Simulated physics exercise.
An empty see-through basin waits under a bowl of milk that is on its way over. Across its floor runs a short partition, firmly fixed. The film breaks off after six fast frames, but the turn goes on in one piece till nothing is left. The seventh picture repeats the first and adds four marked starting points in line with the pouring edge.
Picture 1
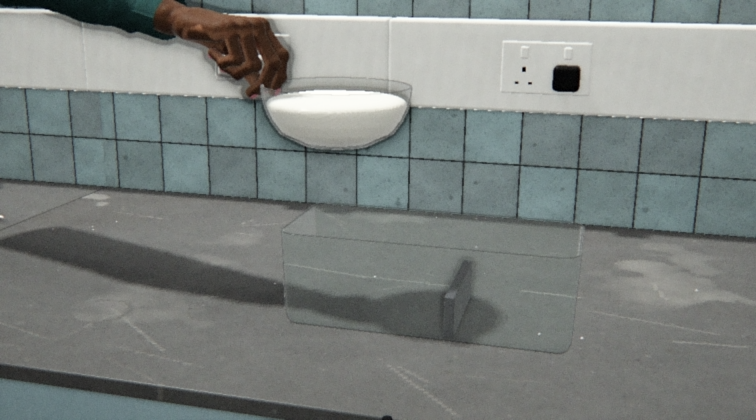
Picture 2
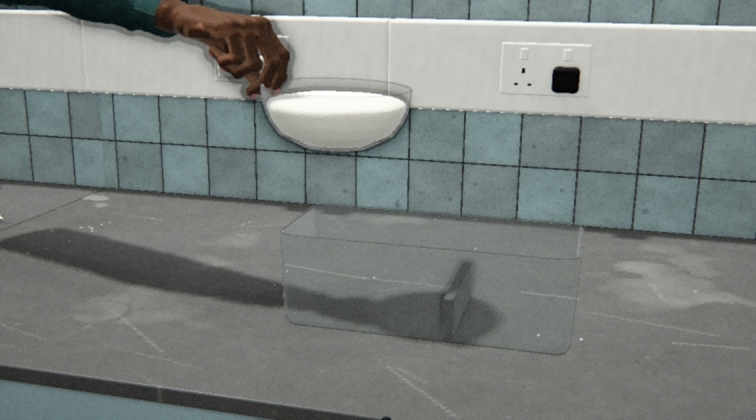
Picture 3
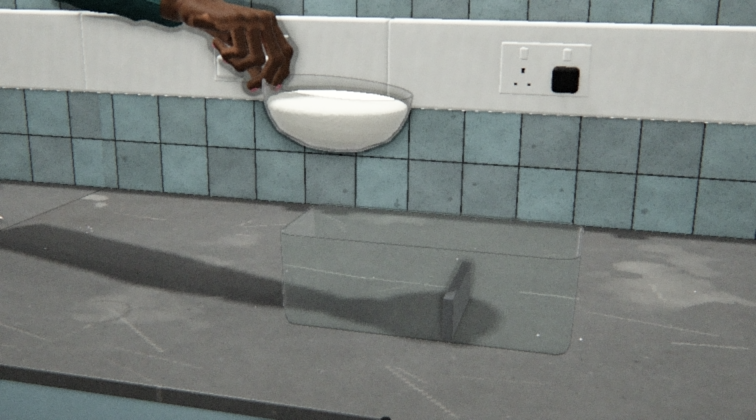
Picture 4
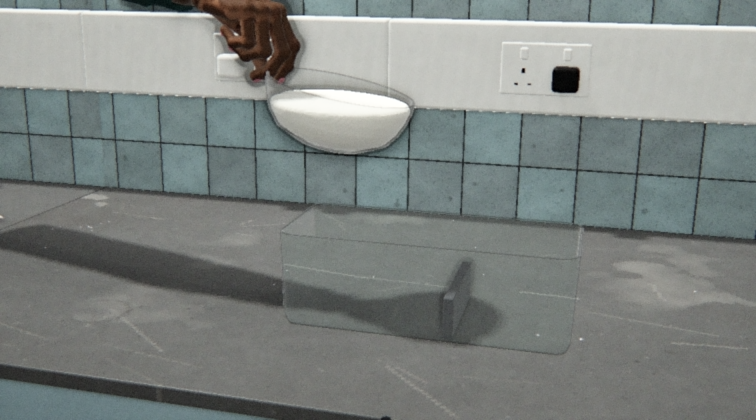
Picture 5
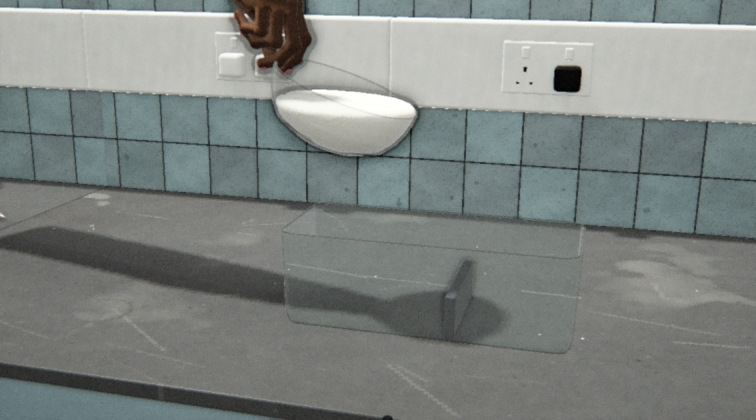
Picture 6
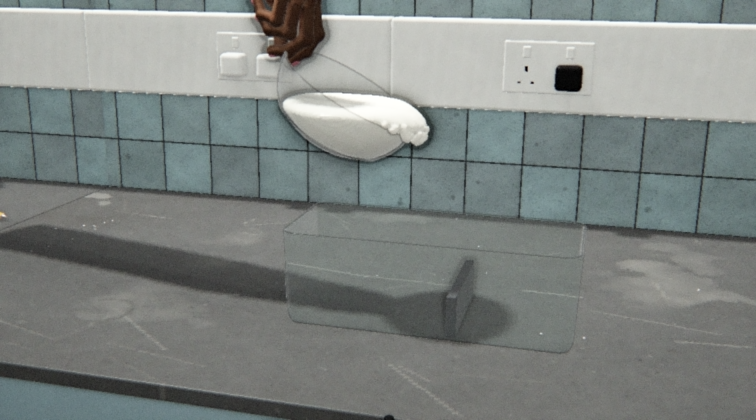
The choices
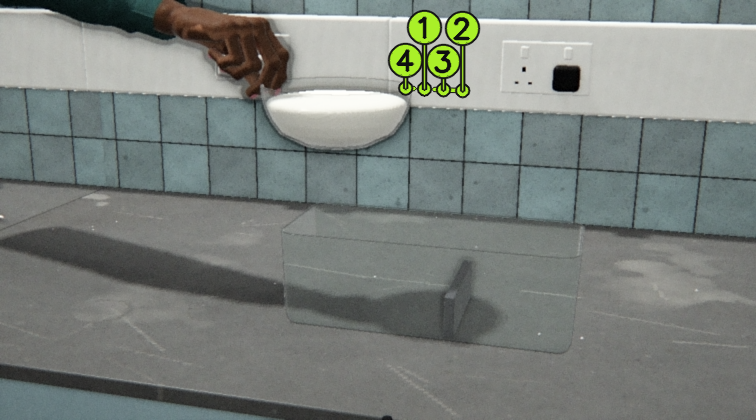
A hand tilting a clear bowl of milk to the right above an empty see-through basin, milk beginning to slip over the lip.
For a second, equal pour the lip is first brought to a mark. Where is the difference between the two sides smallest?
I would pick place 1.
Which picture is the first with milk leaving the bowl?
Picture 5.
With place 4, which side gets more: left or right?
The left one.
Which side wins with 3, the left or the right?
The right side.
On the marked copy, 1 at (424, 89); 2 at (462, 90); 3 at (443, 89); 4 at (405, 88).
With 1, about 45 % ends left of the wall and 53 % right of it.
With 2, about 18 % ends left of the wall and 80 % right of it.
With 3, about 30 % ends left of the wall and 69 % right of it.
With 4, about 66 % ends left of the wall and 31 % right of it; 3 % is lost outside.
